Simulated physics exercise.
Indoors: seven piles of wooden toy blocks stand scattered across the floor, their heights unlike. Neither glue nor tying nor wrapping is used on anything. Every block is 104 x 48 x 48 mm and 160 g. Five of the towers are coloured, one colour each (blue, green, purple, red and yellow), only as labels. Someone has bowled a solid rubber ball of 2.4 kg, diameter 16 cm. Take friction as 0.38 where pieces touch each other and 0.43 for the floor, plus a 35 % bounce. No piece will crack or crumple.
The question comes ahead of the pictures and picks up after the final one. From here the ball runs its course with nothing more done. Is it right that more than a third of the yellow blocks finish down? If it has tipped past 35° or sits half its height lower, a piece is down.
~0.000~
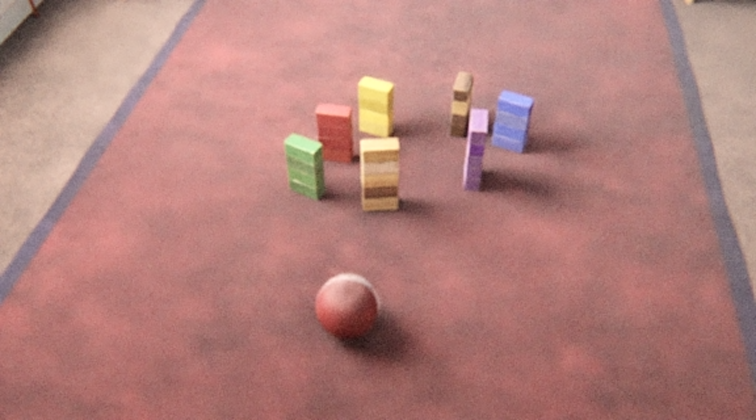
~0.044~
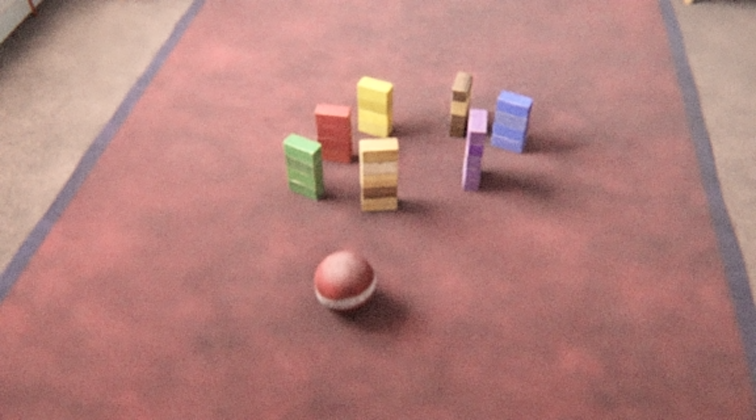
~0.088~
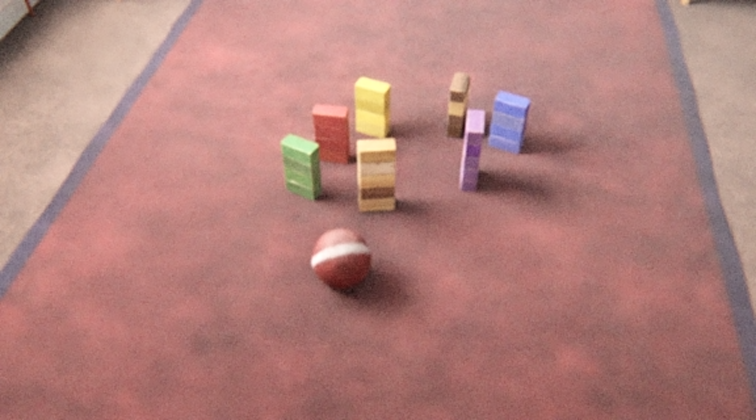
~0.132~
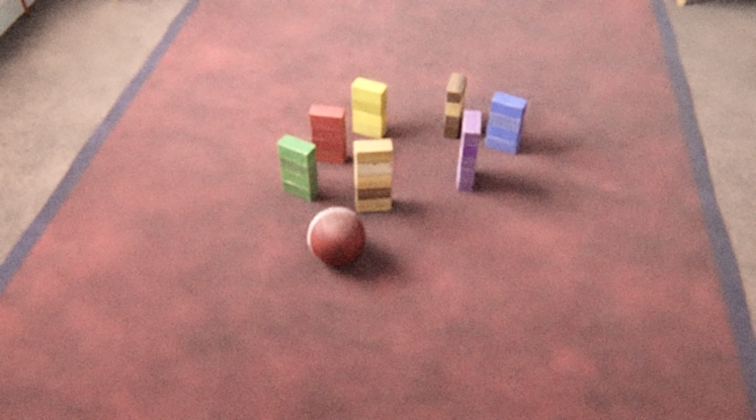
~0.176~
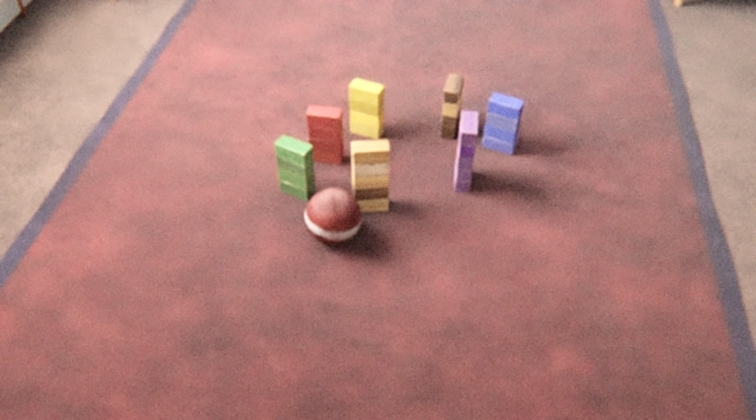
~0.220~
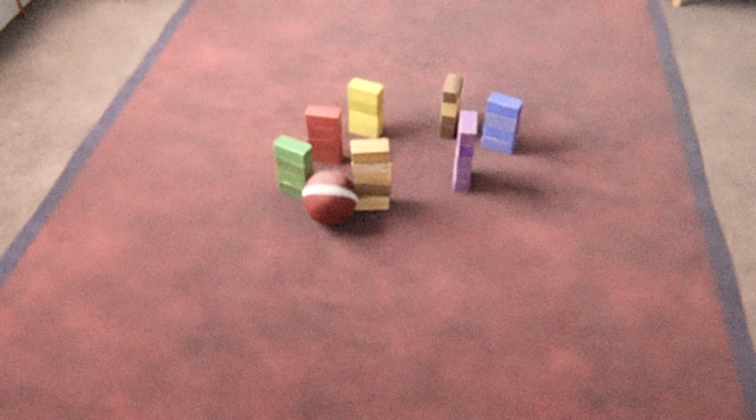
No, fewer than a third do.
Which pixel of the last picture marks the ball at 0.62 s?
(335, 109) or so.
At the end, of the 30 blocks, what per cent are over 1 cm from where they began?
I get 55 %.
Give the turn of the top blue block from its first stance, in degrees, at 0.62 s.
About 0°.
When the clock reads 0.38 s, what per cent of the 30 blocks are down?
By that time it is 20 percent.
After 0.38 s, ball still moving; none of the 4 yellow blocks down (6 of 30 in all colours); top yellow block unmoved; top green block leaning 47°, 28 mm lower.
After 0.62 s, ball still moving; none of the 4 yellow blocks down (11 of 30 in all colours); top yellow block shifted 9 mm; top green block on its side.
At rest (1.5 s), ball rolling away; none of the 4 yellow blocks down (11 of 30 in all colours); top yellow block shifted 15 mm; top red block on its side. That is 0 per cent. As the last picture would show them, middles, top yellow block near (369, 90), top red block near (255, 110).
